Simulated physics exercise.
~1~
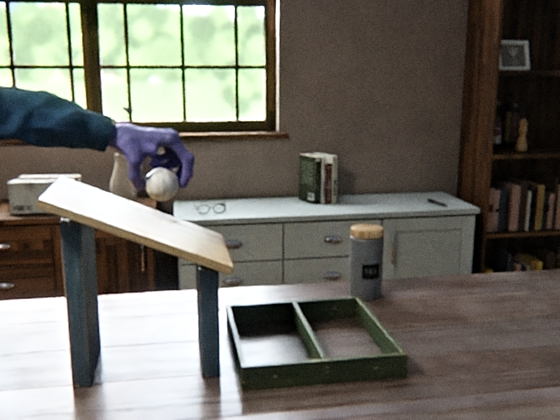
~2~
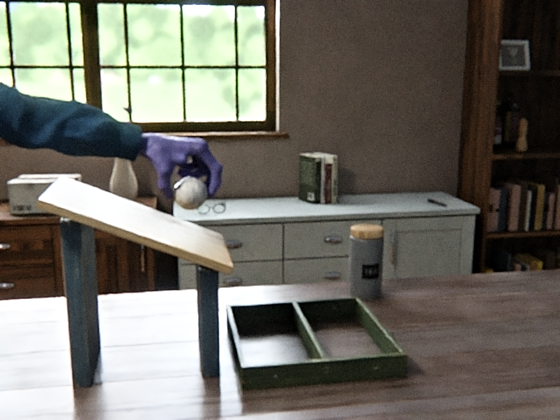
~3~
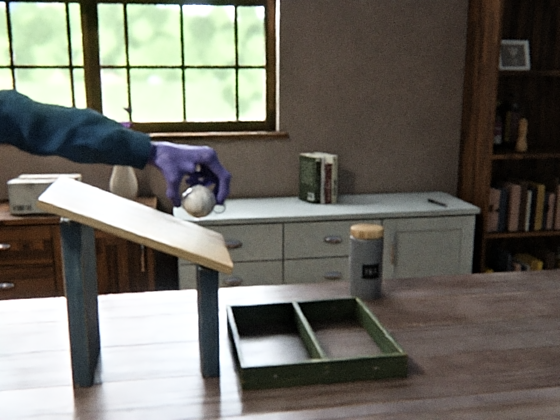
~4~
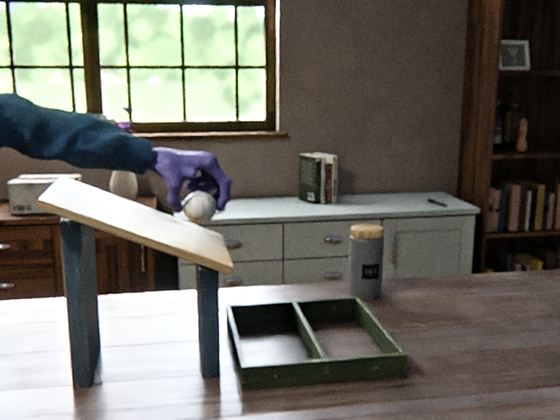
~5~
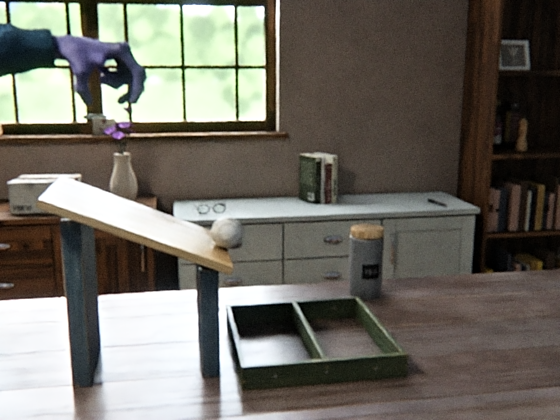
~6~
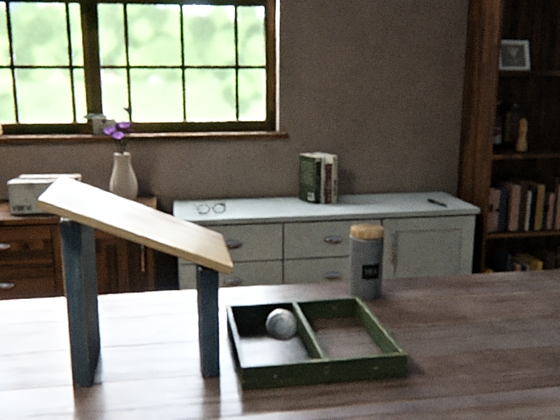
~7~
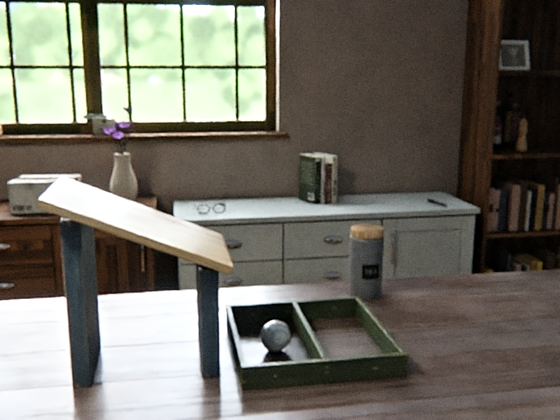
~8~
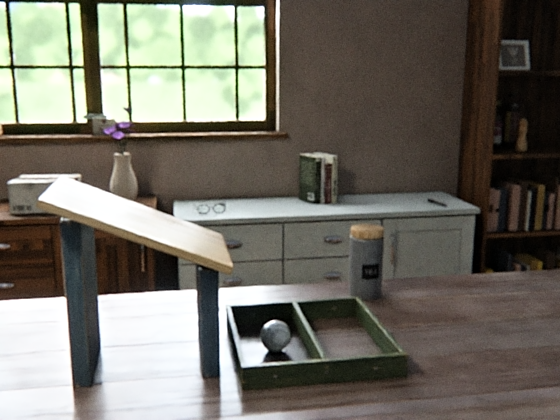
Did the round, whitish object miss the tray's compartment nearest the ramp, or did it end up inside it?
It ended up inside the compartment nearest the ramp, where it came to rest.
